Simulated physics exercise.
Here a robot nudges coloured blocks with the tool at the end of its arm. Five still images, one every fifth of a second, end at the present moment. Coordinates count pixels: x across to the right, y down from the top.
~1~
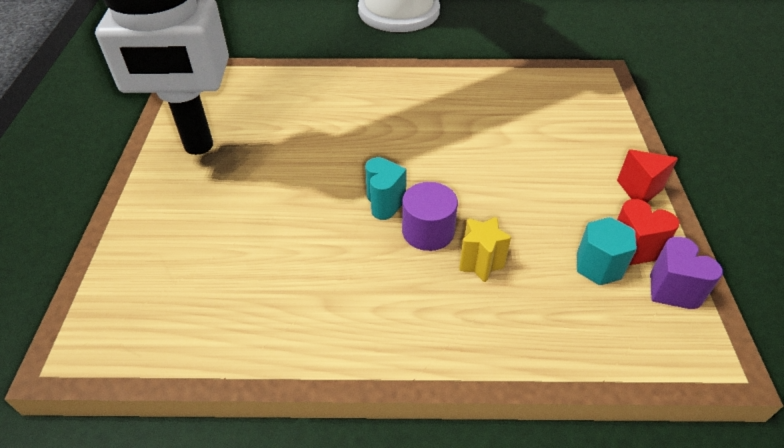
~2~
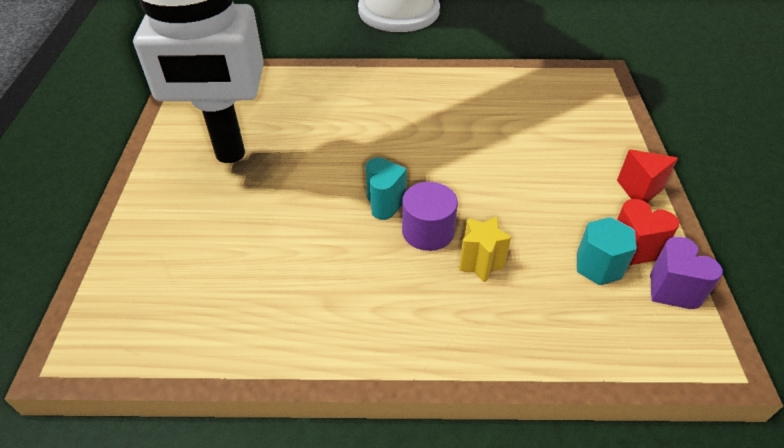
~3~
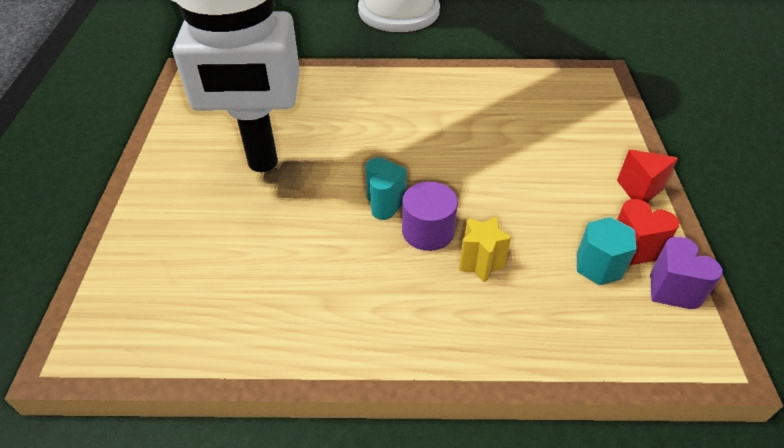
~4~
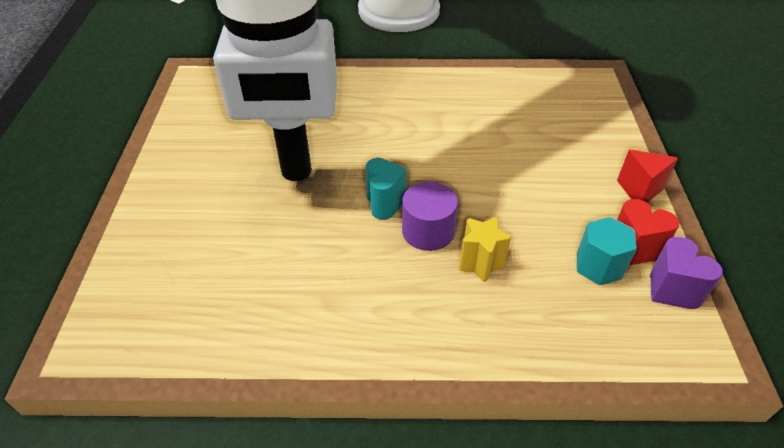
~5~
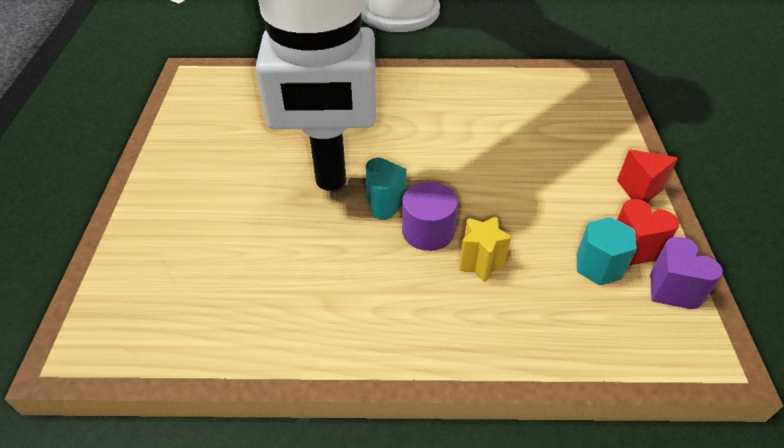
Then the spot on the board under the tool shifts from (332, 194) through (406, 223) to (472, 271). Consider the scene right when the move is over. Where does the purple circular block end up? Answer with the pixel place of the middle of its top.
So, by the moment the path ends, you'll find the top centre of the purple circular block at (510, 218).
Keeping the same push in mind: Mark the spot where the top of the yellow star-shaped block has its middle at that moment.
The middle of its upper face should be somewhere near (526, 254).
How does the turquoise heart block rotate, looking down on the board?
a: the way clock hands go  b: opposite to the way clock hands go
I'll go with b - opposite to the way clock hands go.
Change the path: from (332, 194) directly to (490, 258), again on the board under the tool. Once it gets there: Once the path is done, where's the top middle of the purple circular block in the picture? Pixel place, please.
Pixel (543, 228).
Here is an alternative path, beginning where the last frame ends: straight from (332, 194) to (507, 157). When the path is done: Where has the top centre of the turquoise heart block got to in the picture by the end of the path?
I think it will end close to (413, 169).
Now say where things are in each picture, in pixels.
The first frame shows tip of the tool at (199, 146), middles of tops, turquoise heart block at (384, 172), purple circular block at (430, 200), yellow star-shaped block at (486, 232).
The second frame shows tool at (231, 154), nothing pushed.
The third frame shows tool at (263, 163), nothing pushed.
The fourth frame shows tool at (297, 172), nothing pushed.
The fifth frame shows tool at (331, 181), turquoise heart block at (384, 172), purple circular block at (430, 200), yellow star-shaped block at (486, 232).
The first path, step by step. One third of the way, tool at (380, 200); turquoise heart block at (409, 174); purple circular block at (439, 202).
Two thirds of the way, tool at (431, 222); turquoise heart block at (424, 173), turned 50° anticlockwise; purple circular block at (478, 210); yellow star-shaped block at (507, 245), turned 30° clockwise.
At the end, tool at (474, 258); turquoise heart block at (424, 173), turned 50° anticlockwise; purple circular block at (510, 218); yellow star-shaped block at (526, 254), turned 65° clockwise.
